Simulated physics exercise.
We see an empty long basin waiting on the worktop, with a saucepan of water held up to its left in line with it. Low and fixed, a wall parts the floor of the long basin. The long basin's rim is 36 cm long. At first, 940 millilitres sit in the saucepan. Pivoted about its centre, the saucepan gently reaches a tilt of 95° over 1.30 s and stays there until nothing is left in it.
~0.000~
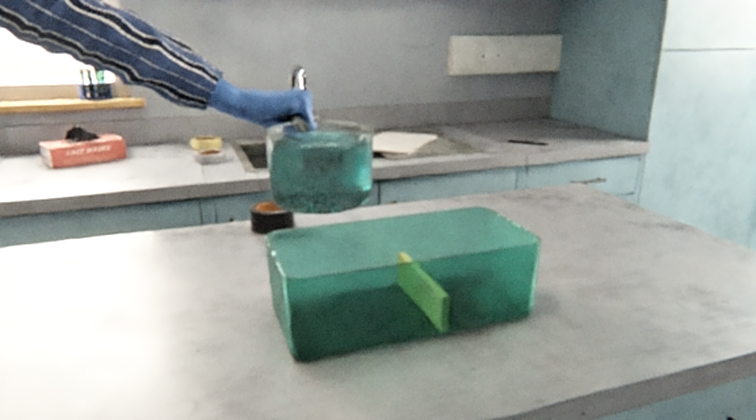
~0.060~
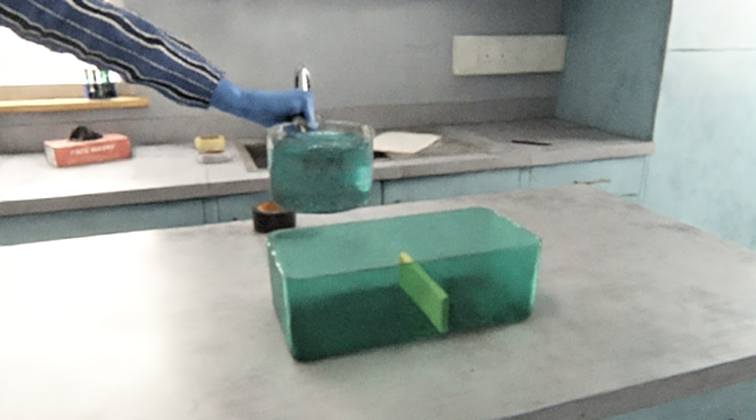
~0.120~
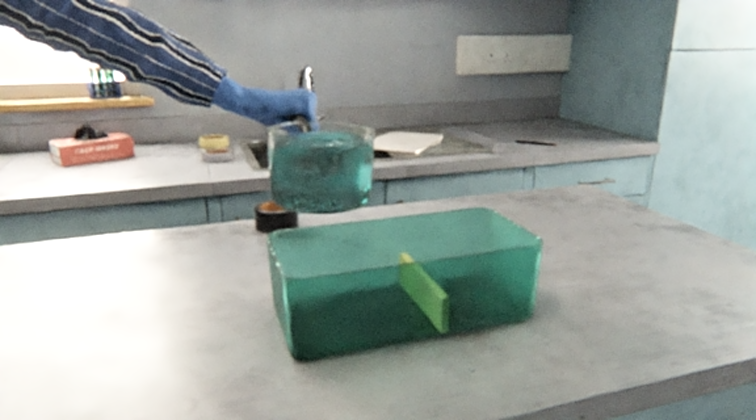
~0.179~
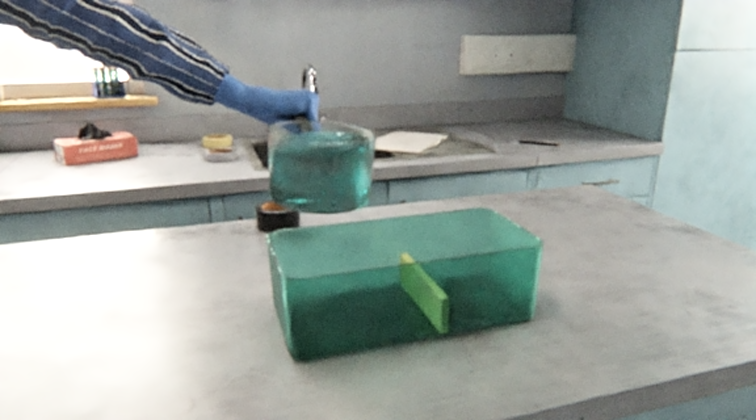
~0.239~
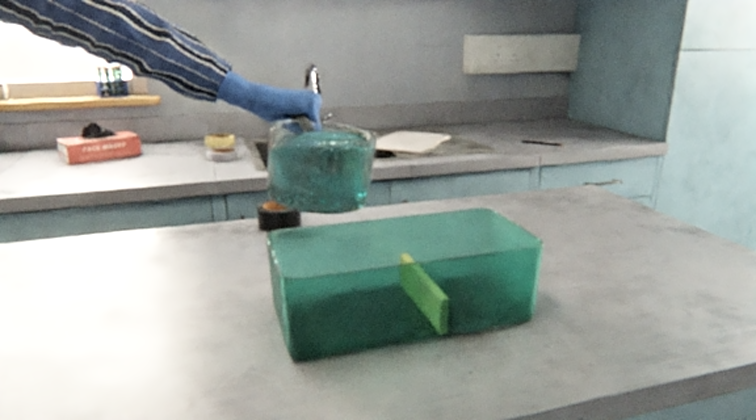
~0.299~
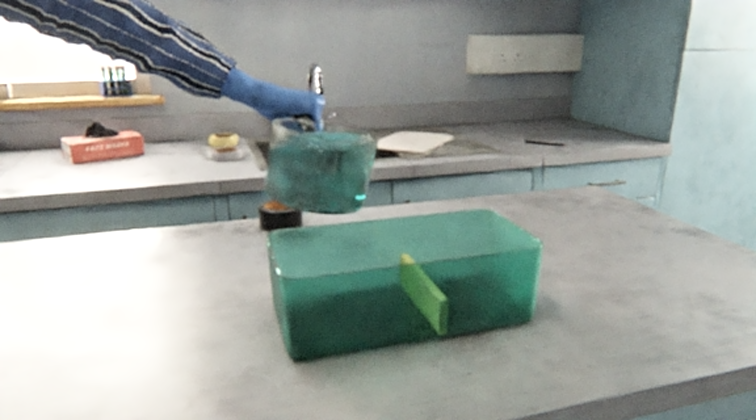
A blue-gloved hand in a striped sleeve held a clear container of bluish water above a long green basin with a bright green divider, keeping it level at first, then tilting it slightly rightward.
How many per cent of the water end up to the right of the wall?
About 46 per cent.
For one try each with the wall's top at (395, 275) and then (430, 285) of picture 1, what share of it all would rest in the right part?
Result: 85 per cent, then 35 per cent.
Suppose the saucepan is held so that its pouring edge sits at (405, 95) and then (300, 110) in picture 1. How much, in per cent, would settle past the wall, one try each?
First 95, then 0 per cent.
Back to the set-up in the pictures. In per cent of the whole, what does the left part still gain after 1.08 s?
Close to 32% of the whole.
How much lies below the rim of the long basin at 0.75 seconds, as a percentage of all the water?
10 %, more or less.
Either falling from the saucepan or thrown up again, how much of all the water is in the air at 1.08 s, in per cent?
12 per cent or so.
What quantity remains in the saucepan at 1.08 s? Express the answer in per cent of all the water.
Near 22 percent, more or less.
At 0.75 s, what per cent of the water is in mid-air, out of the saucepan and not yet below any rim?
Estimate: Some 18 % of the total.
By 0.75 s the tilt is 59° and 72 per cent is still to pour, 5 is left of the wall and 5 right of it.
By 1.08 s the tilt is 88° and 23 per cent is still to pour, 22 is left of the wall and 43 right of it.
By 1.42 s the tilt is 95° and 4 per cent is still to pour, 47 is left of the wall and 46 right of it.
By 1.80 s the tilt is 95° and 1 per cent is still to pour, 53 is left of the wall and 46 right of it.
At rest 53 per cent lies left of the wall, 46 right of it and 1 outside.
